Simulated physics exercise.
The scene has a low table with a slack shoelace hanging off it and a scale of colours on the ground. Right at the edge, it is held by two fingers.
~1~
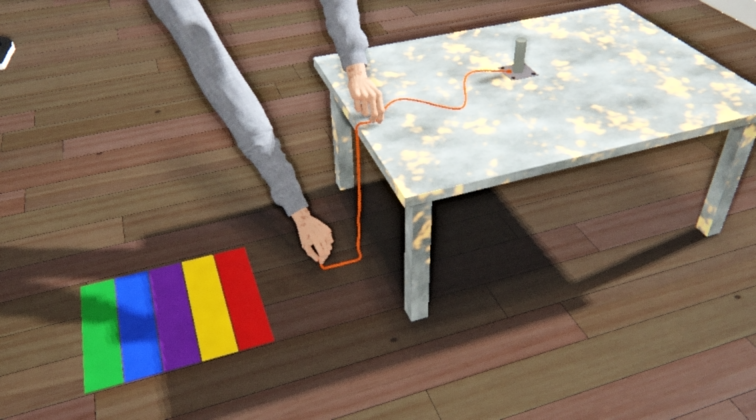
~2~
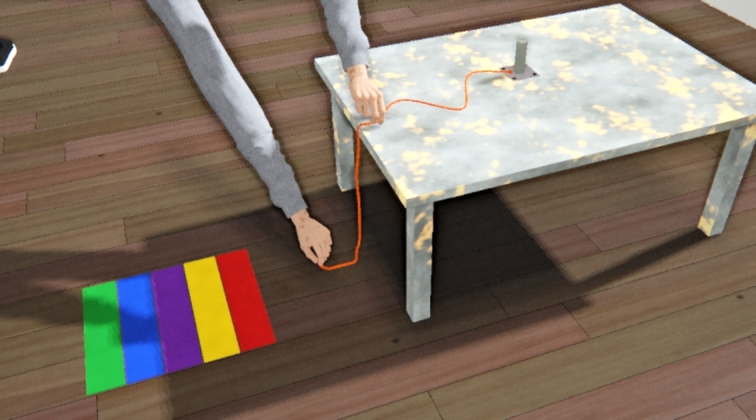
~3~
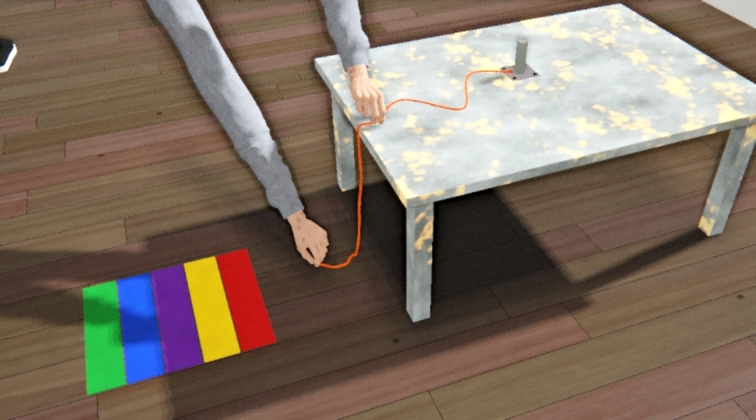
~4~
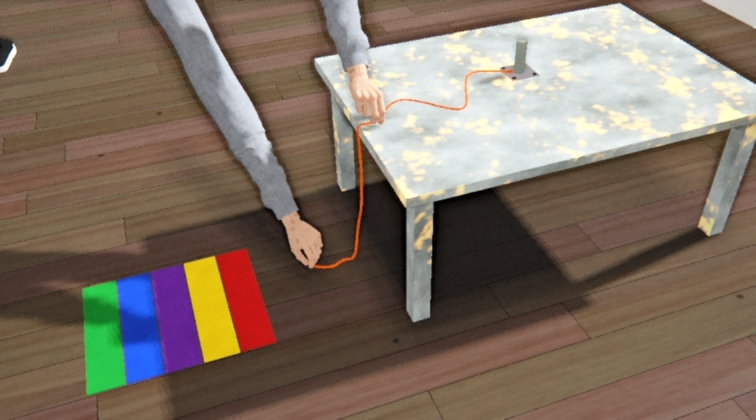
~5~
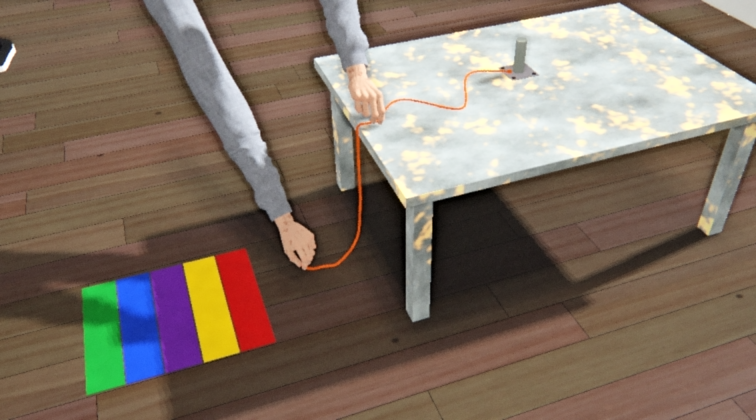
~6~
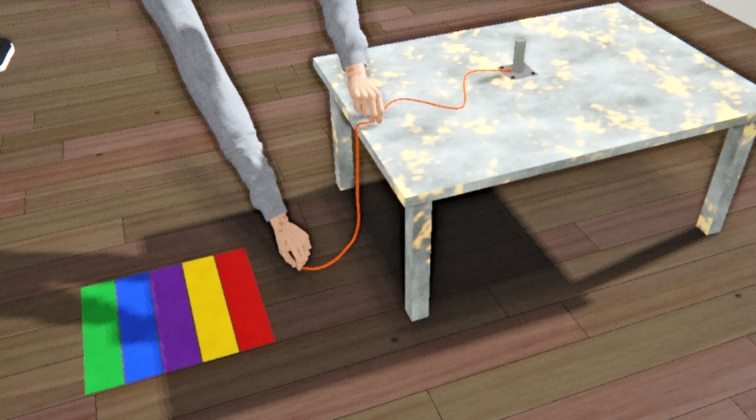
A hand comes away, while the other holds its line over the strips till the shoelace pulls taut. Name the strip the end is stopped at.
Blue.
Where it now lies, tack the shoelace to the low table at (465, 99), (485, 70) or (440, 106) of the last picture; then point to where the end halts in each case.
The pixel places are (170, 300), (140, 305) and (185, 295), one per try.
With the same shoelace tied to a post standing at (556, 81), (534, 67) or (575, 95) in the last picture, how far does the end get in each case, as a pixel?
You'd find it around (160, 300), then (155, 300), and finally (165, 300).
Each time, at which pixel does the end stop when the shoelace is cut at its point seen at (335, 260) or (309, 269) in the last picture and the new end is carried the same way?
The first cut gives (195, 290) and the second gives (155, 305).
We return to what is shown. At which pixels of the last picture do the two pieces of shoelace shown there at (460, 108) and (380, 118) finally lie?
The first settles around (411, 102), the second around (320, 147).
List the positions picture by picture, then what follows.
End (319, 260); red (251, 327); yellow (216, 336); purple (179, 346); blue (141, 357); green (102, 367), in the first frame.
End (318, 262); shoelace through (478, 72) (467, 103) (405, 100) (359, 130) (358, 195) (358, 247), in the second frame.
End (315, 263), in the third frame.
End (309, 264); shoelace through (478, 71) (467, 103) (405, 100) (359, 129) (362, 194) (356, 249), in the fourth frame.
End (302, 266), in the fifth frame.
End (297, 266); shoelace through (477, 71) (465, 102) (403, 99) (357, 129) (357, 194) (346, 248), in the sixth frame.
A little later, end near (199, 292); over yellow.
Next, end near (158, 302); over purple.
When it is tight, end near (133, 309); over blue. The blue one.
